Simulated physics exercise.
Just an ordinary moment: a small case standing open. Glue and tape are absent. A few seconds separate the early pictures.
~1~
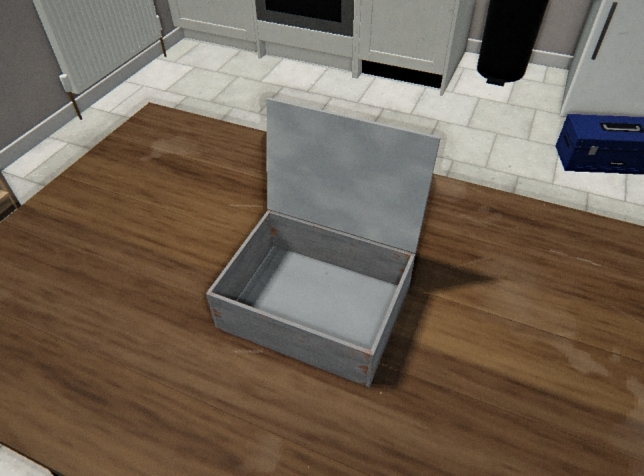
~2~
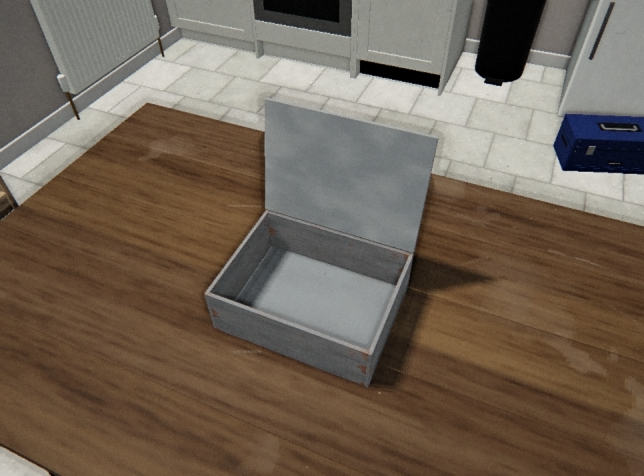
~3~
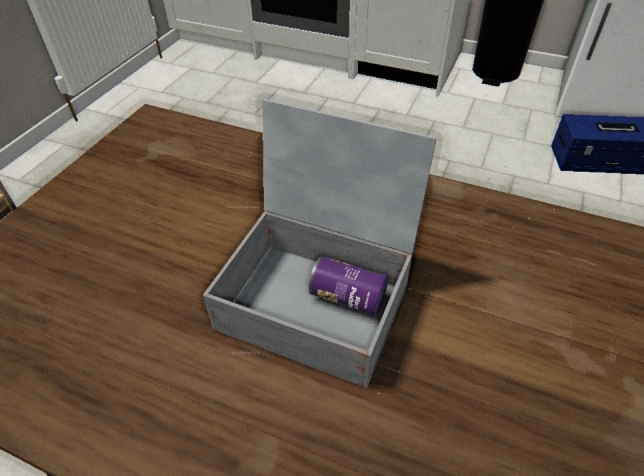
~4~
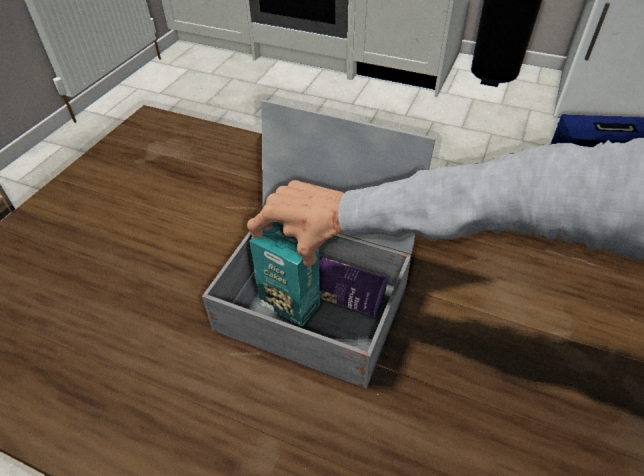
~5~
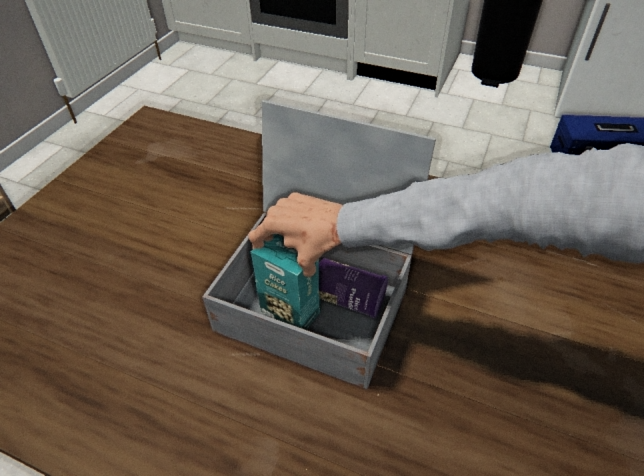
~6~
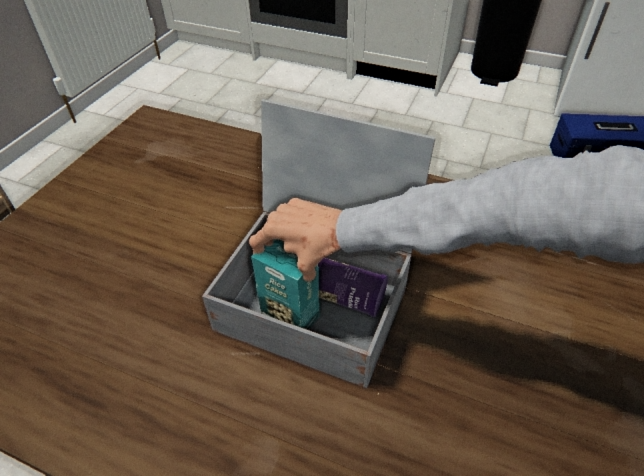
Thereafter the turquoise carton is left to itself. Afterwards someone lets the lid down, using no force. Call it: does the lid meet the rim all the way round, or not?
It does not meet the rim all the way round.
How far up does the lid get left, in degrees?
It stays some 35° above the rim.
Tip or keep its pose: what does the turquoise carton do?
Simply put, it remains unturned.
Then, 1.30 s past the last view, lid 80° above the rim.
Then, 1.60 s past the last view, lid 57° above the rim.
Finally, lid 33° above the rim; both still in place. Final places as the last picture's camera would see them, turquoise carton near (288, 289).
